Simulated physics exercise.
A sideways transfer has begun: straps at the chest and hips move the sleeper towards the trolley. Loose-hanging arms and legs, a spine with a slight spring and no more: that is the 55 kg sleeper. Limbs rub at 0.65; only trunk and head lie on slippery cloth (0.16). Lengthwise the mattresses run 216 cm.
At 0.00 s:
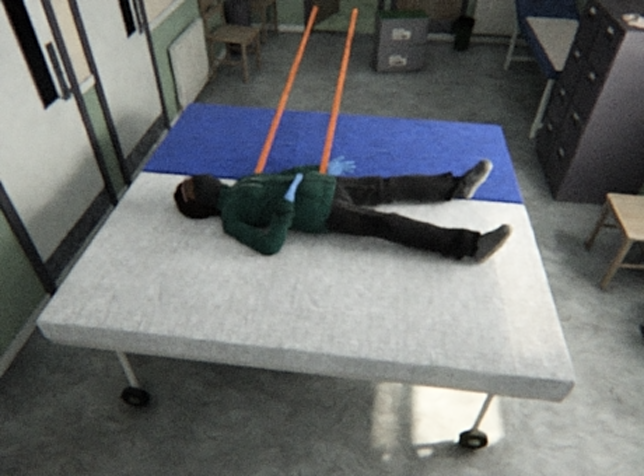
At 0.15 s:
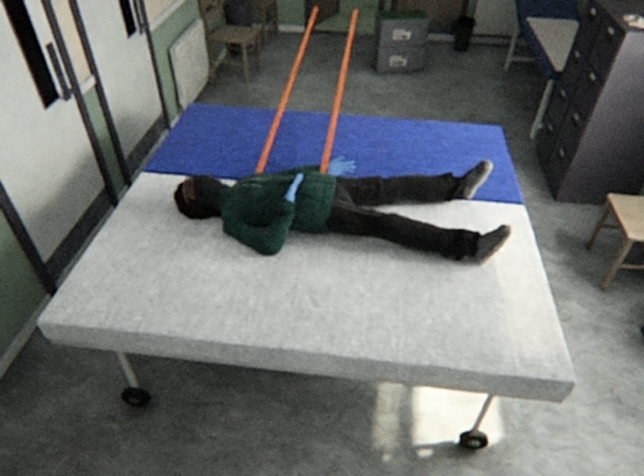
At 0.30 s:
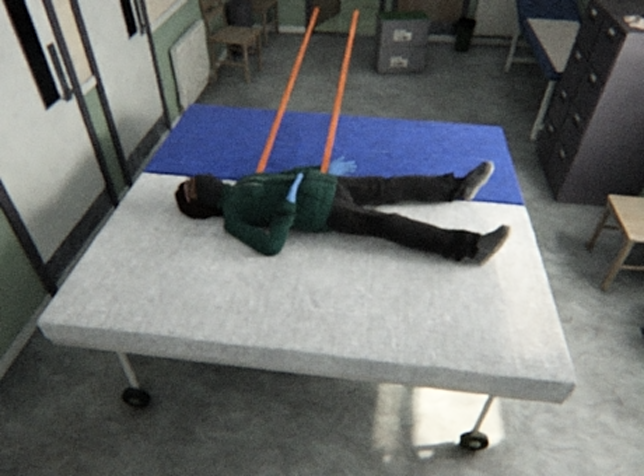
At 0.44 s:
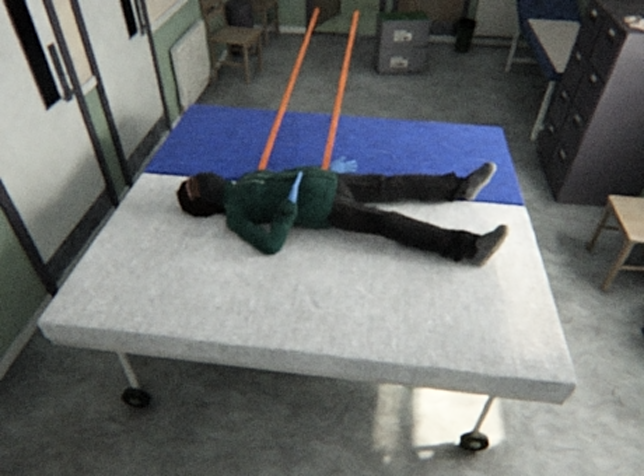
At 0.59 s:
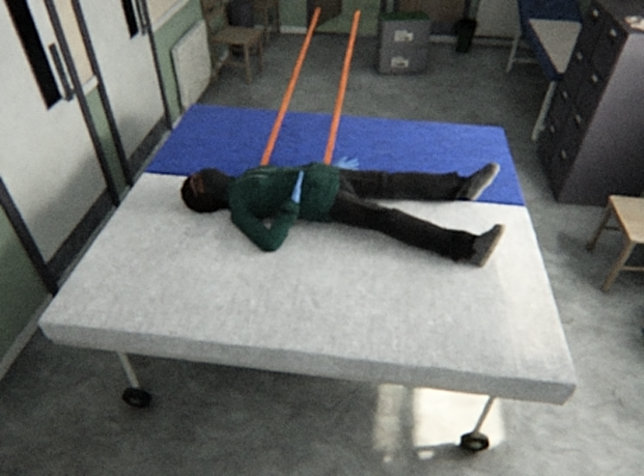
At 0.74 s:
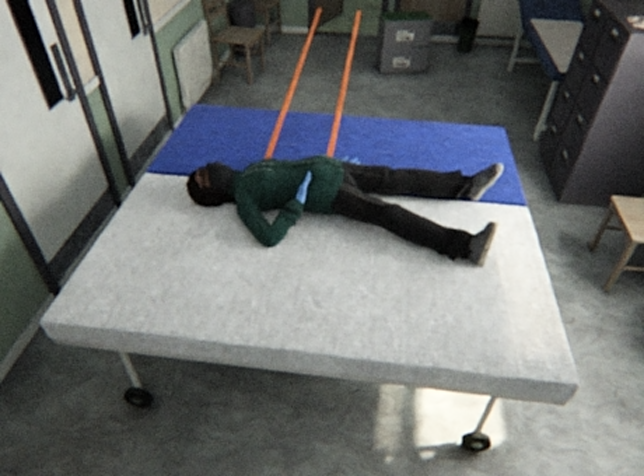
A person in a green top and dark trousers lay still on a wide white mattress as two orange straps slowly drew their hips and upper body a little way toward the blue mattress behind.
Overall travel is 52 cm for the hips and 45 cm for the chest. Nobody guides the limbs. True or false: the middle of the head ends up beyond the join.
True.
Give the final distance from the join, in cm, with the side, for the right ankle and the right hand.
Right ankle: 36 short; right hand: 12 short.
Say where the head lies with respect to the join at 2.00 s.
About 8 cm past it.
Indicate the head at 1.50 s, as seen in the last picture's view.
It sits near (223, 160), give or take.
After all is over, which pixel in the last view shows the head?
Once everything settles, you'd find it around (224, 159).
After 1.00 s the head is 8 cm short of the join, near (213, 175) in the last picture's view.
After 1.50 s the head is 7 cm past the join, near (223, 160) in the last picture's view; the left hand 41 cm past the join.
After 2.00 s the head is 8 cm past the join, near (224, 159) in the last picture's view; the left hand 42 cm past the join.
Final state at 2.4 s, head crosses the join; left hand crosses the join; right hand stops short of the join; left ankle crosses the join; right ankle stops short of the join; right knee stops short of the join.
